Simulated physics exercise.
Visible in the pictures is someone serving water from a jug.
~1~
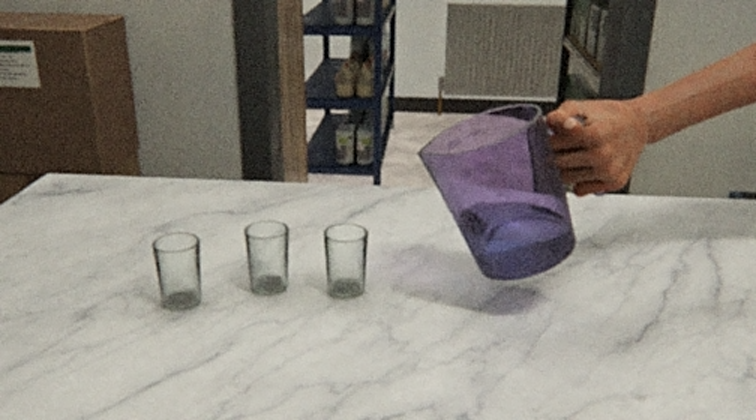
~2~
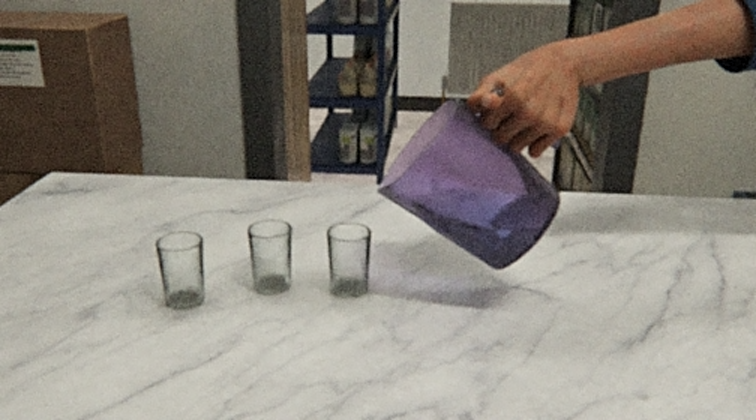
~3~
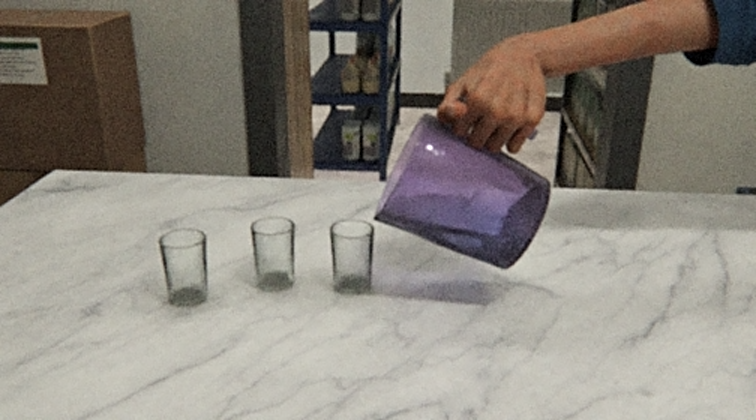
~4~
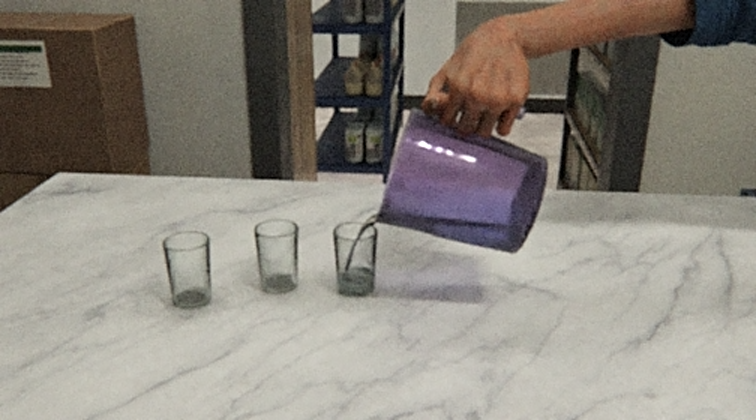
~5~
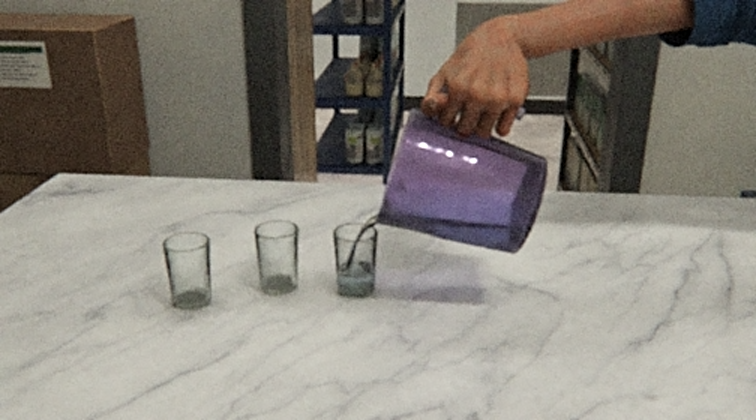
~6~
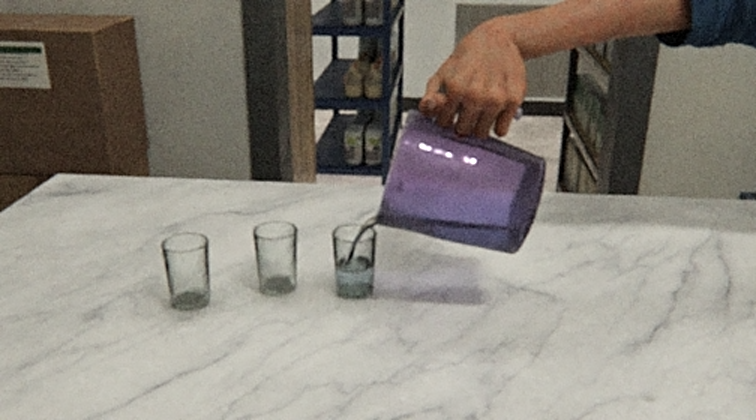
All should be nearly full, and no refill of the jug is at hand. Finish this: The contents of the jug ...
The contents of the jug cover them all.
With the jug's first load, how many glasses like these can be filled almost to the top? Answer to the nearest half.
That works out at close to 4.0.
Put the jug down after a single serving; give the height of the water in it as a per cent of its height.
Roughly 20 per cent.
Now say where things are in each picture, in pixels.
In the first picture, a hand has the jug; jug (504, 190) tipped 20° with all of its load; three glasses, the last at (179, 270).
In the second picture, the jug is tipped; jug (471, 185) tipped 50° with all of its load; the first is empty.
In the third picture, the jug is tipped; jug (461, 193) tipped 65° with all of its load; three glasses, the last at (186, 266).
In the fourth picture, the stream is running; jug (459, 184) tipped 75° with nearly all of its load; the first is about a quarter full.
In the fifth picture, the stream is running; jug (458, 184) tipped 75° with nearly all of its load; three glasses, the last at (189, 270).
In the sixth picture, the stream is running; jug (457, 185) tipped 75° with nearly all of its load; the first is about half full.
Shortly, the first is about two thirds full.
Then, the first is done and the jug has about three quarters of its load.
At the finish, all three are full and about a quarter of the water is over.
